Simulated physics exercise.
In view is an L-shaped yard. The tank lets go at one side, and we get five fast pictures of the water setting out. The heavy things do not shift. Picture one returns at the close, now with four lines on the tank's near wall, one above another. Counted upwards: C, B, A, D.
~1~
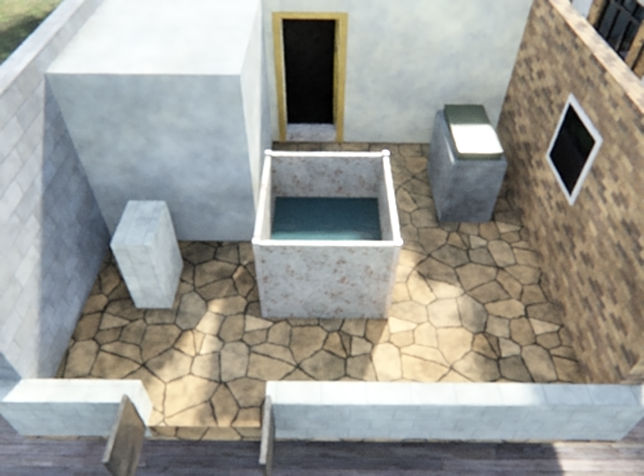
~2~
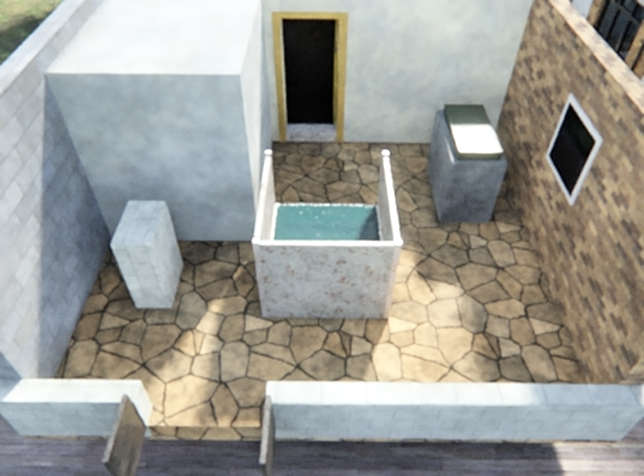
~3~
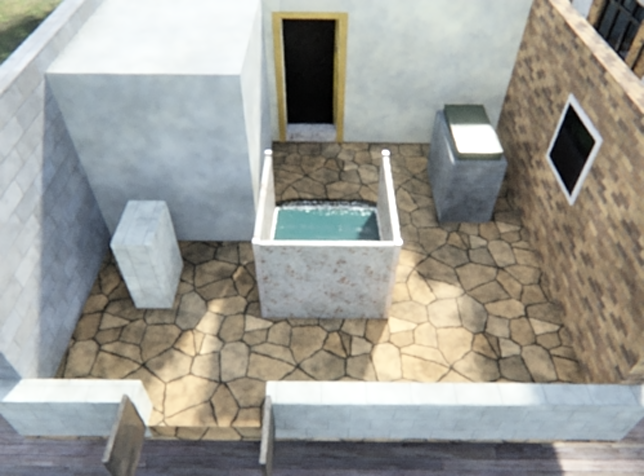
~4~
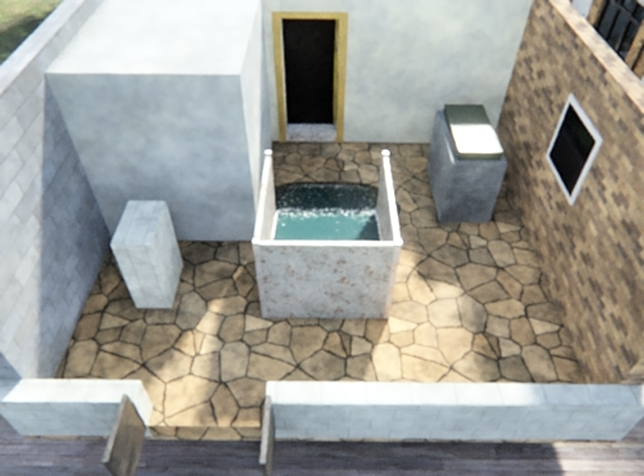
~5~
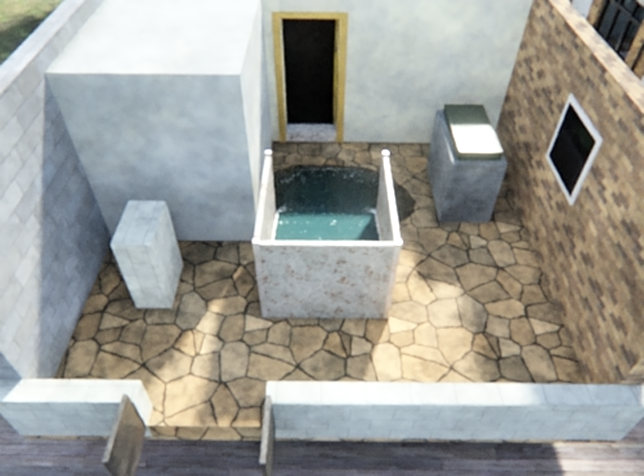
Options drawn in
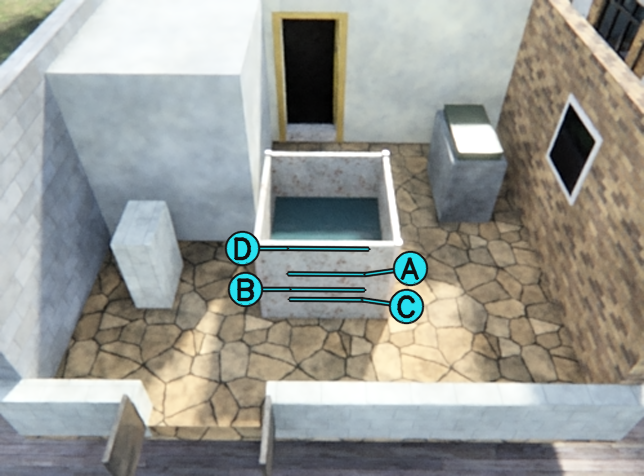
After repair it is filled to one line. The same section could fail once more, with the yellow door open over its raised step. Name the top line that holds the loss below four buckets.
The limit is C.
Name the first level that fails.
B it is.
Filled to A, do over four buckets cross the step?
Yes, that goes wrong.
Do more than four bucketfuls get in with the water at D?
Yes.
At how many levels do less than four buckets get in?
One.
In cyan, A at (327, 274); B at (326, 289); C at (326, 299); D at (327, 248); from the bottom up C, B, A, D.
For level A, dozens of bucketfuls pour in.
For level B, about 11 bucketfuls get in.
For level C, a bucket or two gets in.
For level D, dozens of bucketfuls pour in.
